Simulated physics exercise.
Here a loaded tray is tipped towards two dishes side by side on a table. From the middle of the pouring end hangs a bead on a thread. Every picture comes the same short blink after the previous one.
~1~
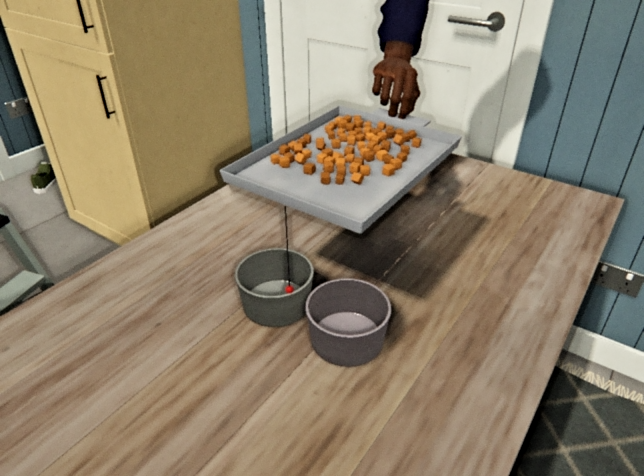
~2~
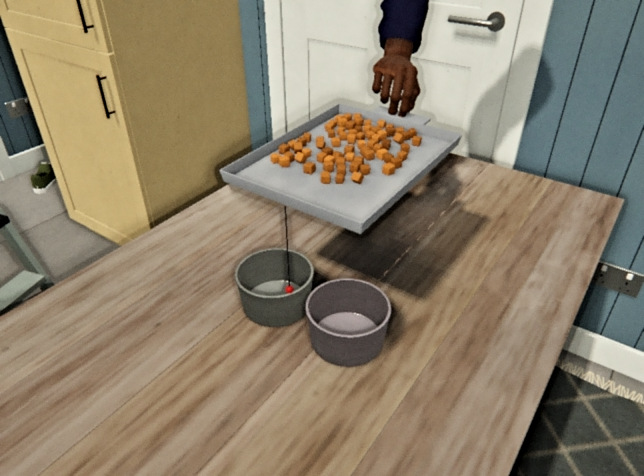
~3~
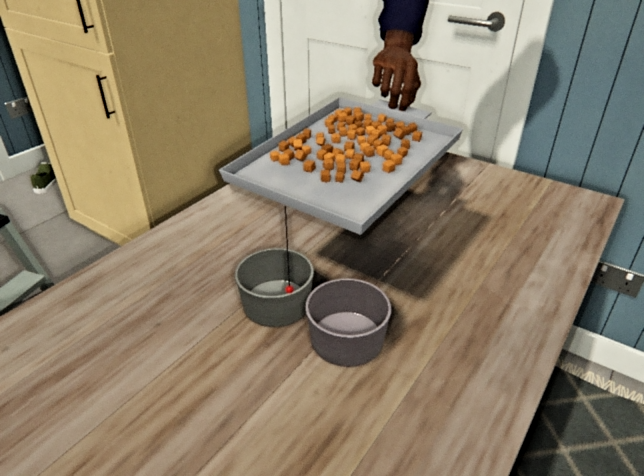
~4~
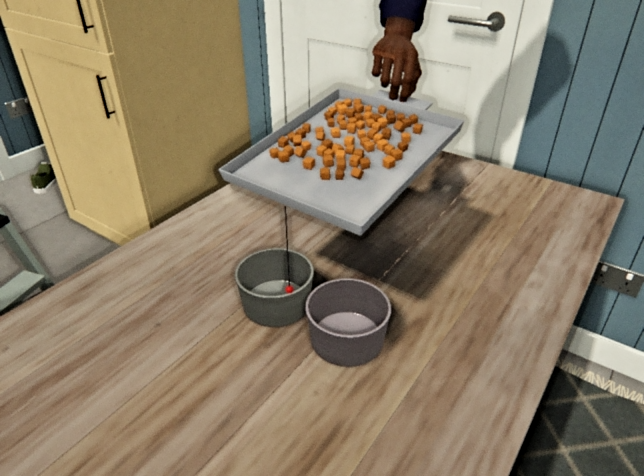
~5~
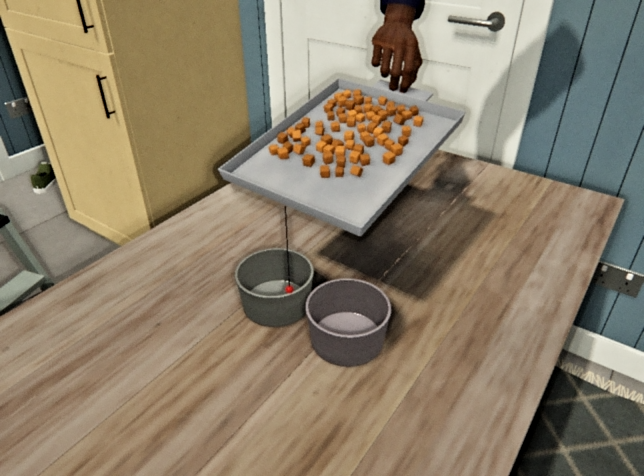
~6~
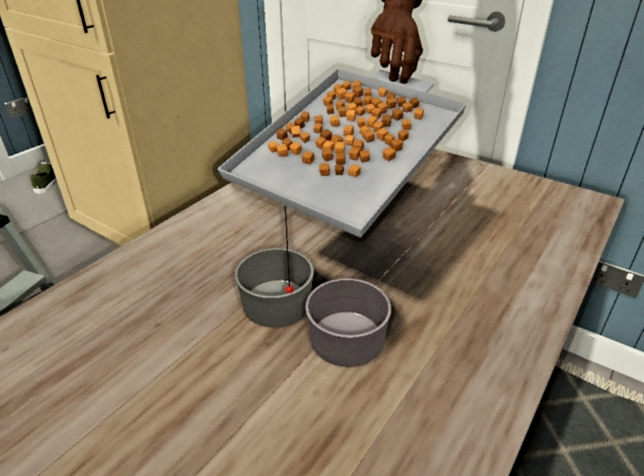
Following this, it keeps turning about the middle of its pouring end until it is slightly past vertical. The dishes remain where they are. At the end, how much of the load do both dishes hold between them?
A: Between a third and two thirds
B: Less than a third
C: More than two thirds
B, less than a third.
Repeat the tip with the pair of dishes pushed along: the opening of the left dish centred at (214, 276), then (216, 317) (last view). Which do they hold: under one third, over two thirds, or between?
First place: Less than a third. Second place: The middle third.
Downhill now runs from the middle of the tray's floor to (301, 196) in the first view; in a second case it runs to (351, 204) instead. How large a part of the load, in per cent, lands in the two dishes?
You'd get 0 per cent the first time and 50 per cent the second time.
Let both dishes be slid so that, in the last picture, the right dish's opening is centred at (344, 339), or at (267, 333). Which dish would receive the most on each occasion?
Well, the first time it's the one placed on the right, and the second time it's the one placed on the right.
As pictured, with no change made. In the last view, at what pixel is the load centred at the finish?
Close to (272, 396), more or less.
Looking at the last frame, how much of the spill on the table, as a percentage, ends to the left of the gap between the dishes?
Roughly 80 in a hundred.
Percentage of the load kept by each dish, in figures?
About: Left dish 0, right dish 0 per cent.
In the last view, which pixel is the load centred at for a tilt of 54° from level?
(313, 185).
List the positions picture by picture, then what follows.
In the first frame, corners of the pouring end (223, 170) and (361, 221), level; middle of the load (362, 146), brown sugar cubes; left dish (251, 305); right dish (325, 344); bead on its thread (290, 290).
In the second frame, corners of the pouring end (223, 170) and (361, 221), level; middle of the load (362, 145).
In the third frame, corners of the pouring end (223, 170) and (361, 222), tipped barely, lowest at the right corner; middle of the load (362, 141).
In the fourth frame, corners of the pouring end (222, 169) and (361, 224), tipped a little, lowest at the right corner; middle of the load (362, 135).
In the fifth frame, corners of the pouring end (222, 169) and (360, 225), tipped a little, lowest at the right corner; middle of the load (362, 129).
In the sixth frame, corners of the pouring end (221, 168) and (360, 227), tipped a little, lowest at the right corner; middle of the load (361, 123); left dish (251, 305); right dish (325, 344).
Just after the last frame, tray tipped steeply; almost all on the tray; just a few in the air.
A moment on, tray tipped right over; the larger part on the tray; roughly a quarter outside both.
Further on, tray tipped past a quarter turn; just a few in the right dish; almost all outside both.
When it is over, tray tipped past a quarter turn; just a few in the right dish; not one in the left dish; almost all outside both.
